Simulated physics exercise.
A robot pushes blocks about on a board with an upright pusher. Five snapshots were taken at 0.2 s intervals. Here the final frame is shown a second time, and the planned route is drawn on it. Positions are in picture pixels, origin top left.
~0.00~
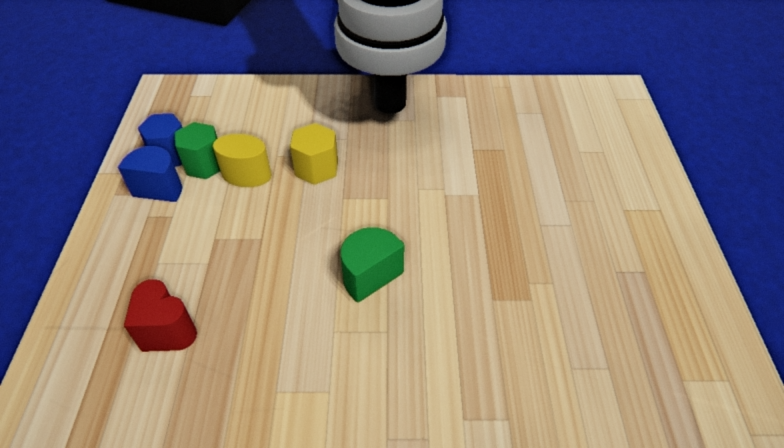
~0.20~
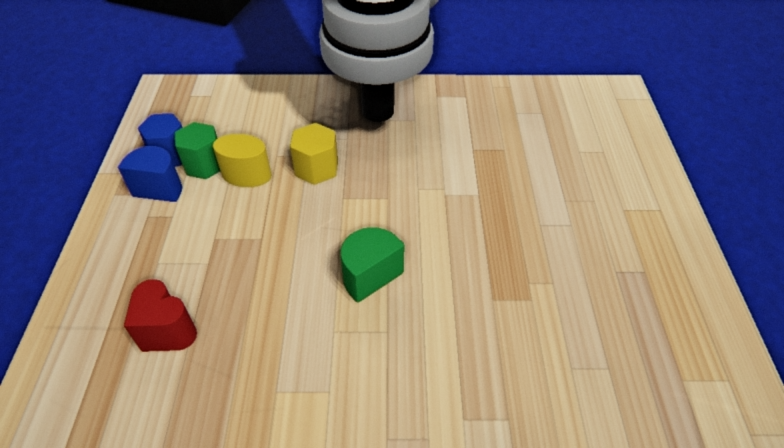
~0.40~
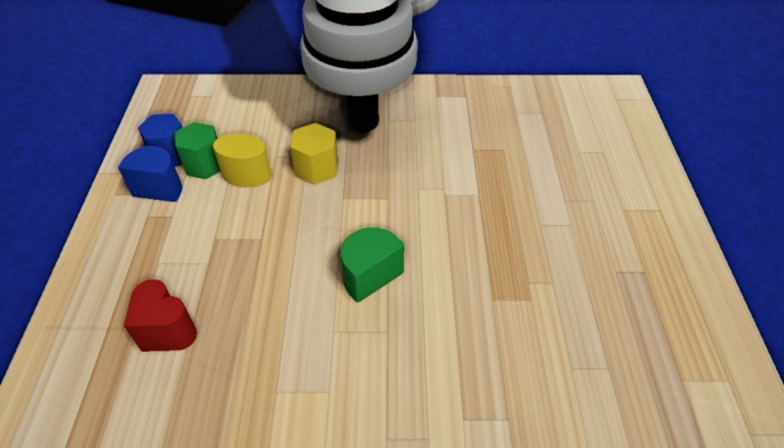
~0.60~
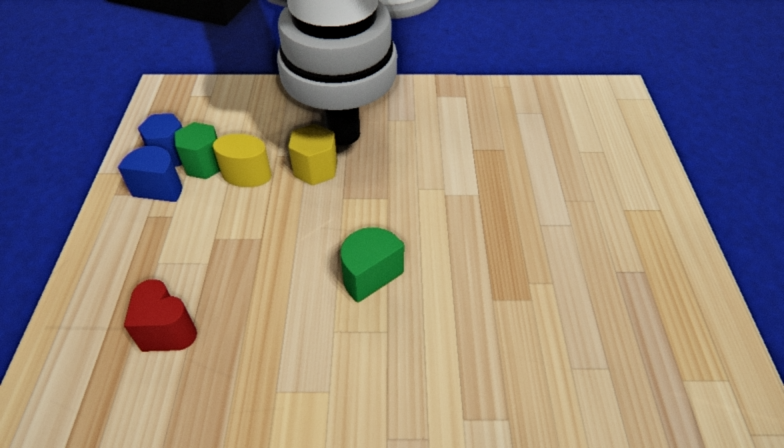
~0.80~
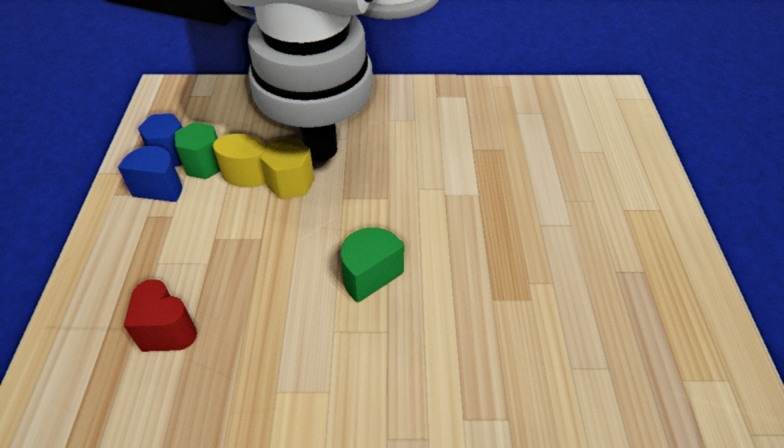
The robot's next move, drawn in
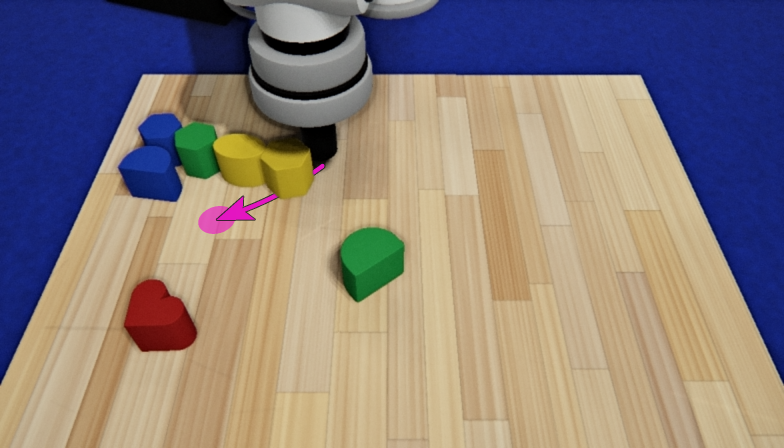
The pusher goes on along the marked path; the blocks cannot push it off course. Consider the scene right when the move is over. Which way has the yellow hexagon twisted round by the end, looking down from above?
The block turns counter-clockwise.
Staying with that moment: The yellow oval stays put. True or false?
Answer: False.
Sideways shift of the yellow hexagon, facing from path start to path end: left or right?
The yellow hexagon goes left.
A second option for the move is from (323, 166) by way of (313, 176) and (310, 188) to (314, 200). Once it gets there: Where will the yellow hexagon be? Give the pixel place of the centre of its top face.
For the centre of its top, I'd go with (266, 172).
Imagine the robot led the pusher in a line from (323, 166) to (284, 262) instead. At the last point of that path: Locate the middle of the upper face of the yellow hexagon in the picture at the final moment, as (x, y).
The middle of its top is at (261, 174).
Drawn move, from (323, 166) by way of (275, 196) to (217, 220).
What follows on the original path. One third of the way, pusher at (289, 171); yellow oval at (222, 154), turned 50° clockwise; yellow hexagon at (255, 178).
Two thirds of the way, pusher at (253, 189); yellow oval at (221, 154), turned 55° clockwise; yellow hexagon at (219, 201), turned 15° anticlockwise.
At the end, pusher at (211, 204); blue half-round block still; yellow oval at (214, 156), turned 80° clockwise; yellow hexagon at (185, 222), turned 40° anticlockwise.
